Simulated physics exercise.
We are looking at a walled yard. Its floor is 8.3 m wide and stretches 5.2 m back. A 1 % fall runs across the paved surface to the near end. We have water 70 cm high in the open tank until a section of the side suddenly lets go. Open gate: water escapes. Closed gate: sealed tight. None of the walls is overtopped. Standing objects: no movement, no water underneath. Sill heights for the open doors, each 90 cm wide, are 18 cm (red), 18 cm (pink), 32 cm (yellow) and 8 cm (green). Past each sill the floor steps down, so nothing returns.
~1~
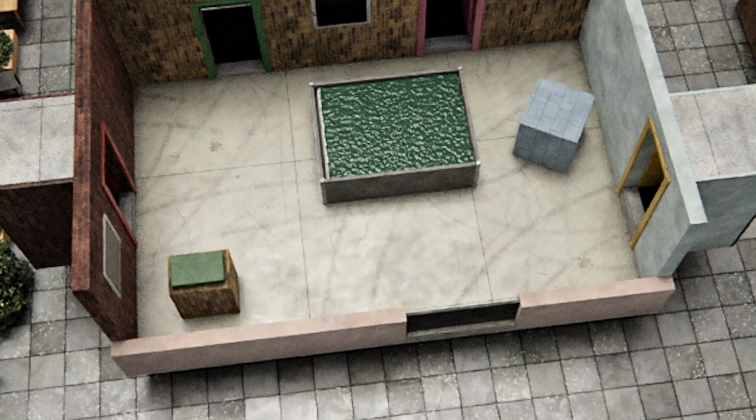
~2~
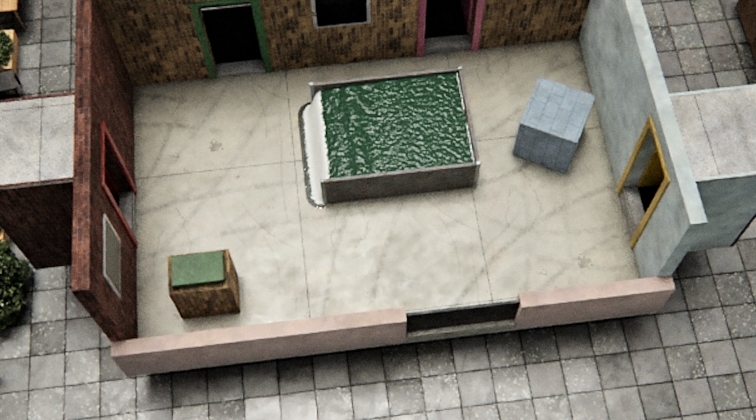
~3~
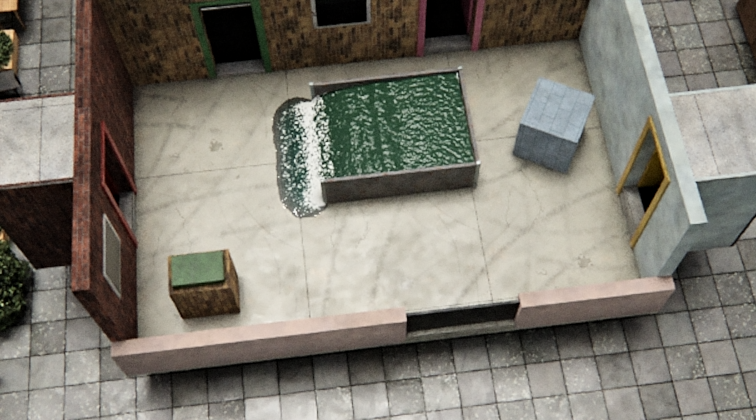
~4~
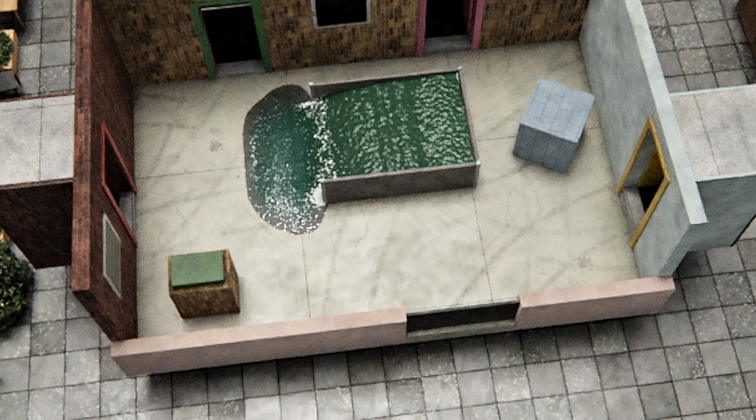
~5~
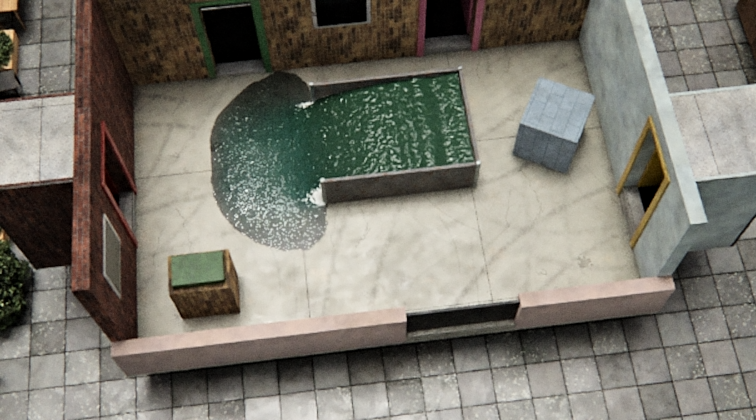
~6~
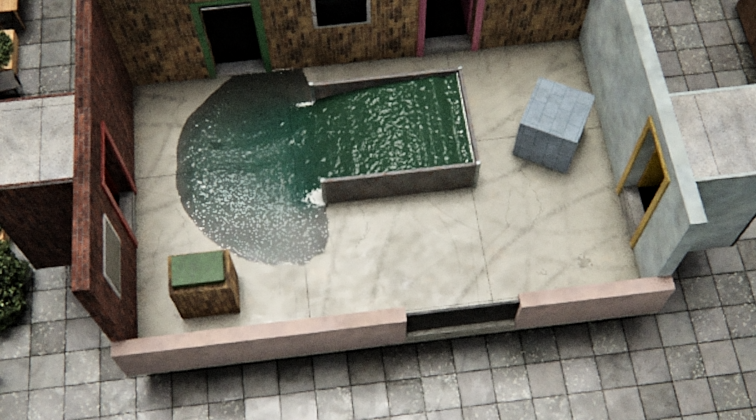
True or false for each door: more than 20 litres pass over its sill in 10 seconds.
Per door: The red door: True; the pink door: False; the yellow door: False; the green door: True.
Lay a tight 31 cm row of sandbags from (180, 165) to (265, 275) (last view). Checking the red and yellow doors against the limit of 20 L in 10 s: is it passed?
Well, the red one ends up within bounds and the yellow one ends up within bounds.
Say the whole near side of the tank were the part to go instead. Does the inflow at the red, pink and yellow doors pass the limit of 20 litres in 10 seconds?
So red stays lower, pink stays lower, yellow stays lower.
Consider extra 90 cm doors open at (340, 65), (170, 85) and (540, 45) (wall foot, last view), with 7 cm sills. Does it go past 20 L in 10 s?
In turn: Short of it, beyond it, short of it.
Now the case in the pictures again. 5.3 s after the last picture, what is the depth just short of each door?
Red 17 cm, pink 3 cm, yellow 0 cm, green 11 cm.
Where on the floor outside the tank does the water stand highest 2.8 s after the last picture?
Roughly at pixel (139, 344).
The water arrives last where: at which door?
Yellow.
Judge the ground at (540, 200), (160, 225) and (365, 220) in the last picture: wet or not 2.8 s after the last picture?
Point 1: Unreached; point 2: Reached; point 3: Unreached.
Then, 0.7 s after the last picture water covers 35 % of the floor and is deepest (35 cm) near (136, 177); red door 31 cm at the sill, 10 L in, pink door not reached, yellow door not reached, green door 13 cm at the sill, 0 L in.
Then, 1.5 s after the last picture water covers 35 % of the floor and is deepest (44 cm) near (134, 98); red door 34 cm at the sill, 60 L in, pink door not reached, yellow door not reached, green door 12 cm at the sill, 11 L in.
Then, 2.8 s after the last picture water covers 40 % of the floor and is deepest (36 cm) near (139, 344); red door 28 cm at the sill, 138 L in, pink door not reached, yellow door not reached, green door 18 cm at the sill, 34 L in.
Then, 5.3 s after the last picture water covers 80 % of the floor and is deepest (23 cm) near (139, 354); red door 17 cm at the sill, 162 L in, pink door 3 cm at the sill, 0 L in, yellow door not reached, green door 11 cm at the sill, 95 L in.
Then, 9.3 s after the last picture water covers 100 % of the floor and is deepest (17 cm) near (569, 303); red door 7 cm at the sill, 162 L in, pink door 3 cm at the sill, 0 L in, yellow door 15 cm at the sill, 0 L in, green door 7 cm at the sill, 101 L in.
